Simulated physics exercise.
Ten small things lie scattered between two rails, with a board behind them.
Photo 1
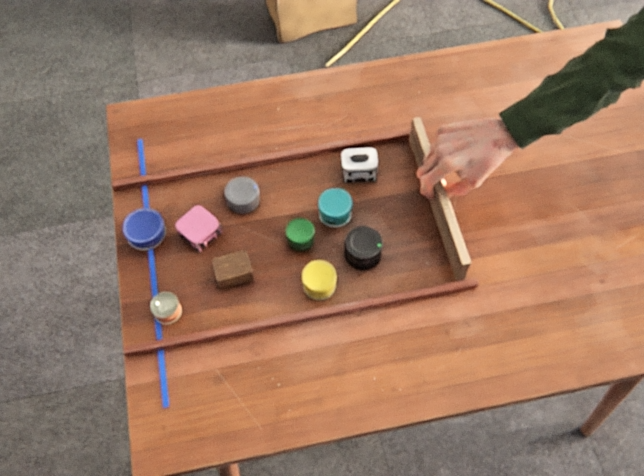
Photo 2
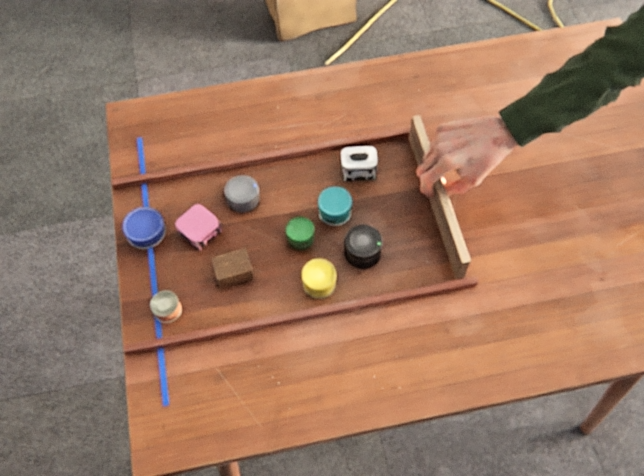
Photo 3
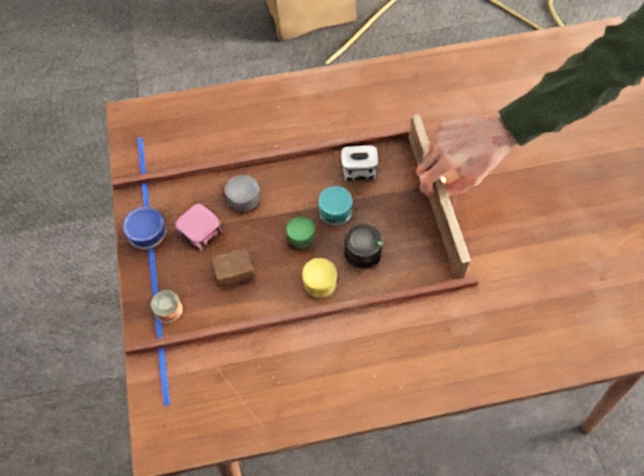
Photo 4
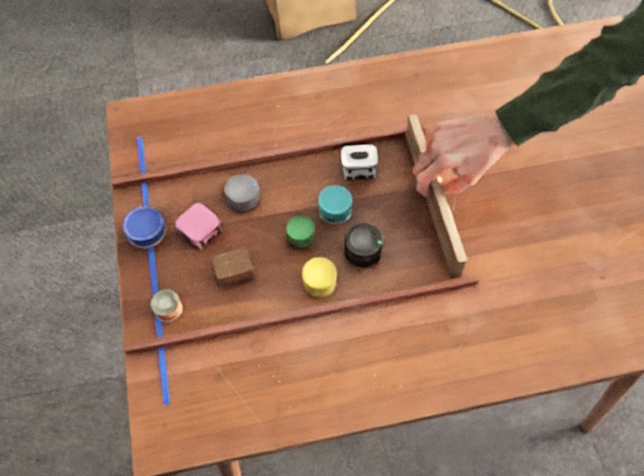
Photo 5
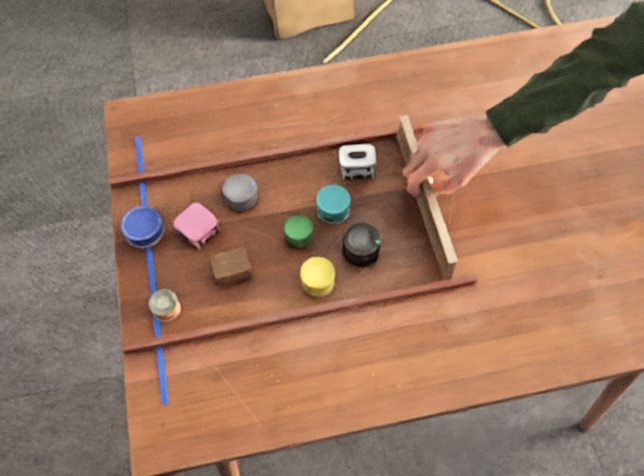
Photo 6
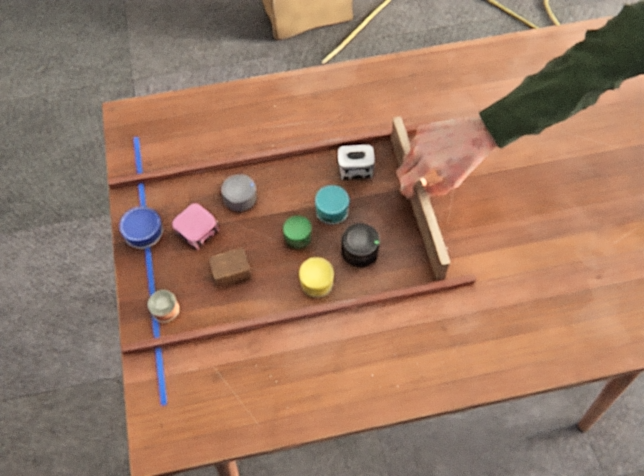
A hand slides a wooden board slightly left between two rails, toward scattered small objects.
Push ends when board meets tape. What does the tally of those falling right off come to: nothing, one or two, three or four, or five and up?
At least five are gone.
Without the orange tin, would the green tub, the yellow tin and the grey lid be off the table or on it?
Green tub: Still there. Yellow tin: Still there. Grey lid: Over the edge.
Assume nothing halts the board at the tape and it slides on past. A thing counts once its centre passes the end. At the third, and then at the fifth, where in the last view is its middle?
About (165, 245) and about (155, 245).
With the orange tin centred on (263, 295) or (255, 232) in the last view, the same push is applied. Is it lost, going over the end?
Results in order - down; down.
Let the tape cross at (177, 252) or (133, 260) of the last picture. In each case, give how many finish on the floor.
Taking the two tries in order, the numbers are 1 and 5.
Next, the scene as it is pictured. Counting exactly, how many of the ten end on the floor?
The exact number is 5.
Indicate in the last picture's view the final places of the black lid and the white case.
The black lid comes to rest close to (131, 291), while the white case rests close to (124, 207).
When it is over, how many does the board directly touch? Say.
Contact count: 4.
Soon after, none off yet; blue pot at rest near (142, 228); orange tin at rest near (164, 306); pink case at rest near (196, 227).
Then, none off yet; blue pot at rest near (142, 228); orange tin at rest near (164, 306); pink case moving near (193, 228).
Further on, none off yet; blue pot moved about its own width near (105, 233); orange tin moving near (157, 308); pink case moved well along near (139, 241).
At rest, the number that fall off is five or more; fallen, grey lid, brown block, pink case, orange tin and blue pot.
